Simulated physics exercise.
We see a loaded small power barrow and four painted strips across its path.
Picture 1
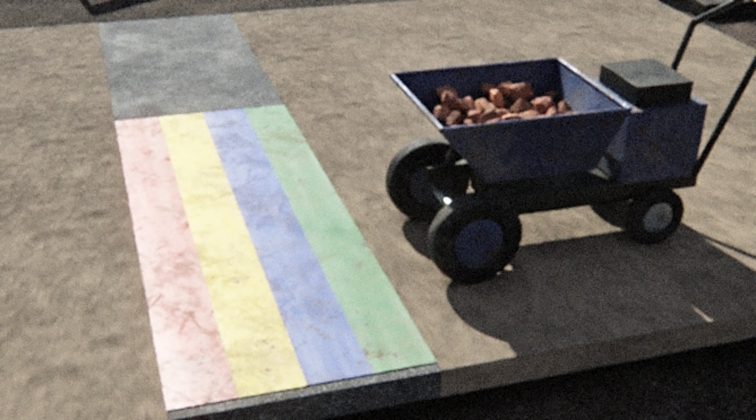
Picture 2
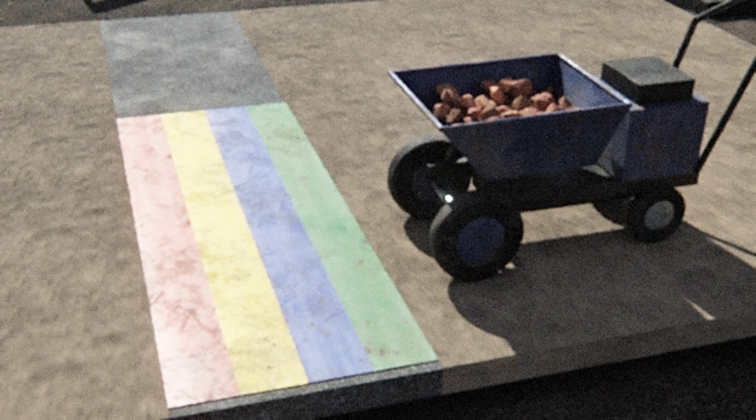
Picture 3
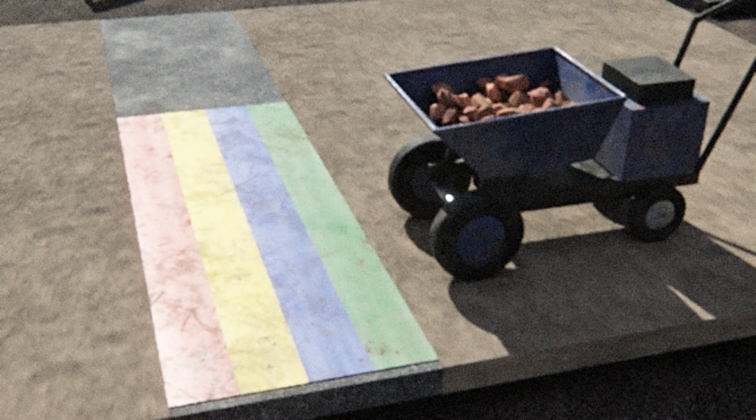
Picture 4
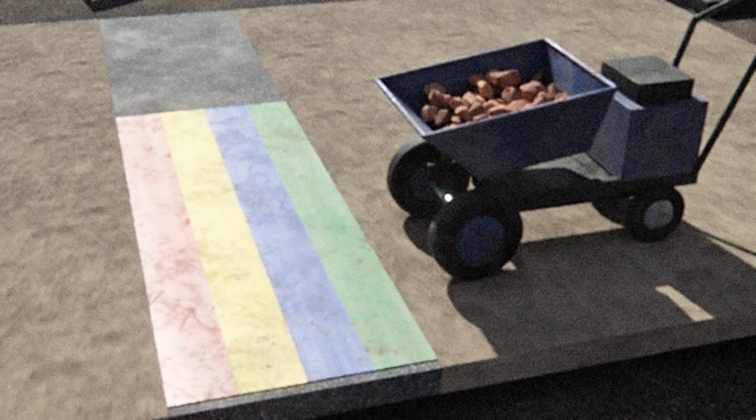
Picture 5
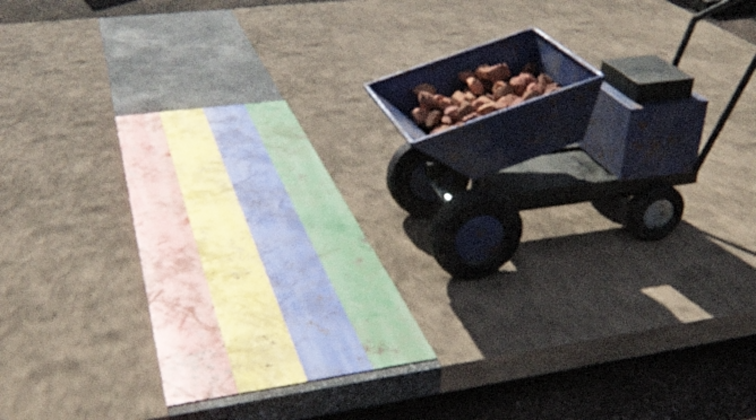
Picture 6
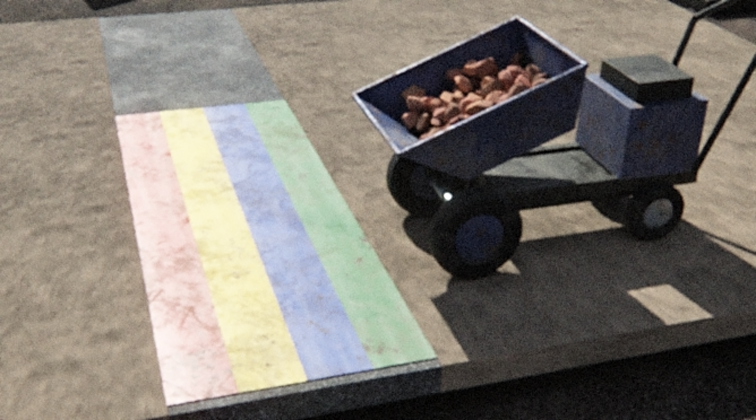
The blue skip of rubble on a small barrow tilts steadily leftward beside four painted strips.
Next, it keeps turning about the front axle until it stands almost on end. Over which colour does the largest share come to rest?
The blue one gets the largest share.
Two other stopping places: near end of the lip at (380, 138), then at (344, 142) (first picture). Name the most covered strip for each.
First the yellow one, then the strip in red.
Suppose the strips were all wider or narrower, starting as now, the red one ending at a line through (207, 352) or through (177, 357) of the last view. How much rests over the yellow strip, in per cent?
First some 30, then 30 per cent.
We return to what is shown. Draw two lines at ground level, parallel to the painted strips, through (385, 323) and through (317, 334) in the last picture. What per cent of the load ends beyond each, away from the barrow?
About 90 and 50 per cent.
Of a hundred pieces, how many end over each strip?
About: Green strip 5, blue strip 45, yellow strip 25, red strip 10 per cent.
Soon after the last picture, skip tipped steeply; all in the skip.
A little later, skip tipped right over; most in the skip; a stray few over the green strip; about a quarter over the blue strip.
Later still, skip tipped right over; about a quarter in the skip; a small part over the green strip; about a third over the blue strip; about a quarter over the yellow strip; a small part over the red strip; a stray few off the paint.
At rest, skip tipped right over; a small part in the skip; a small part over the green strip; about half over the blue strip; about a quarter over the yellow strip; a small part over the red strip; a stray few off the paint.
